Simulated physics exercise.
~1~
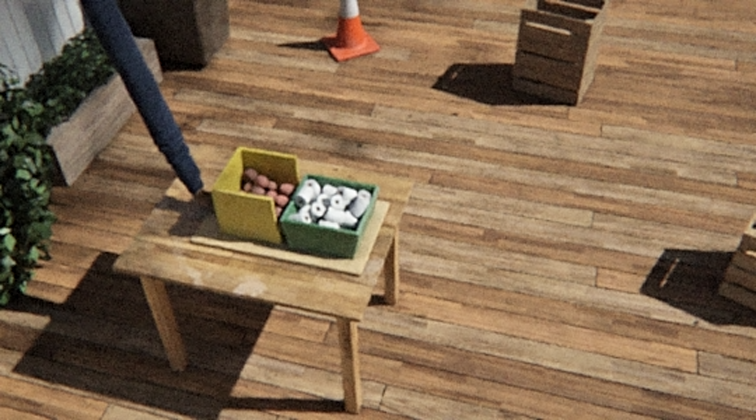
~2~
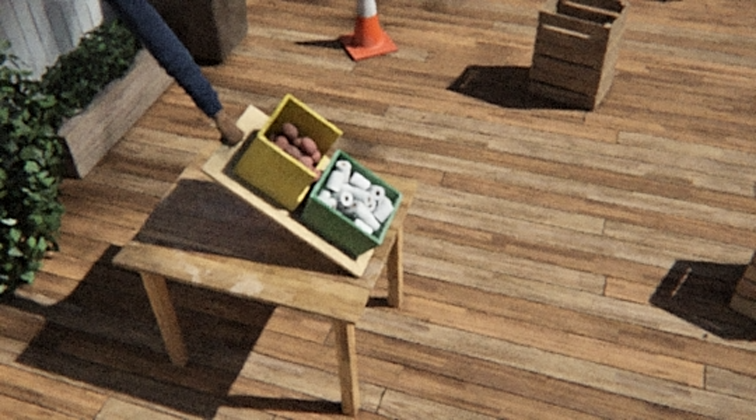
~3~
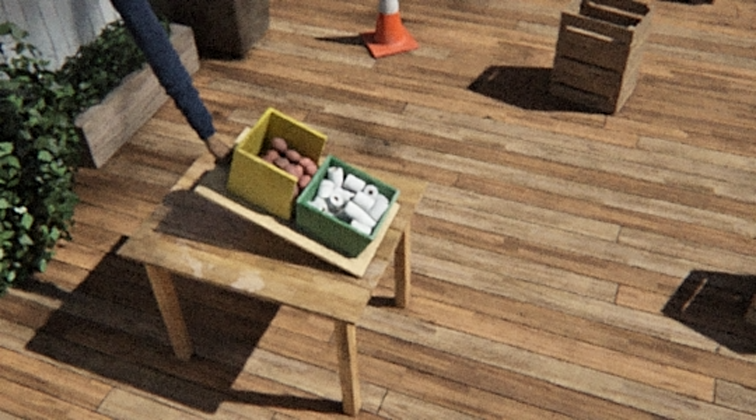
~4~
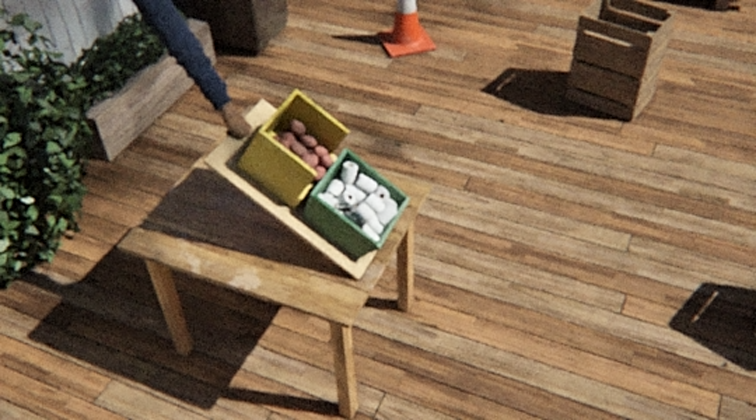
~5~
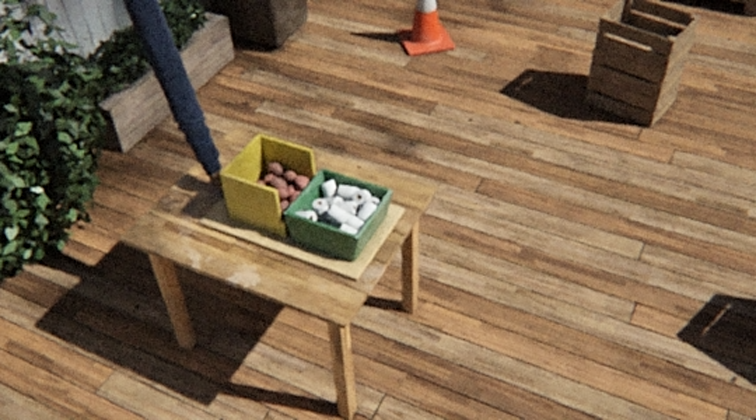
A board holding a yellow tub of red potatoes and a green tub of white rolls is tilted up at its left end on a wooden table by a blue-sleeved arm, partly lowered, raised again, then laid flat, with the potatoes and rolls still inside their tubs.
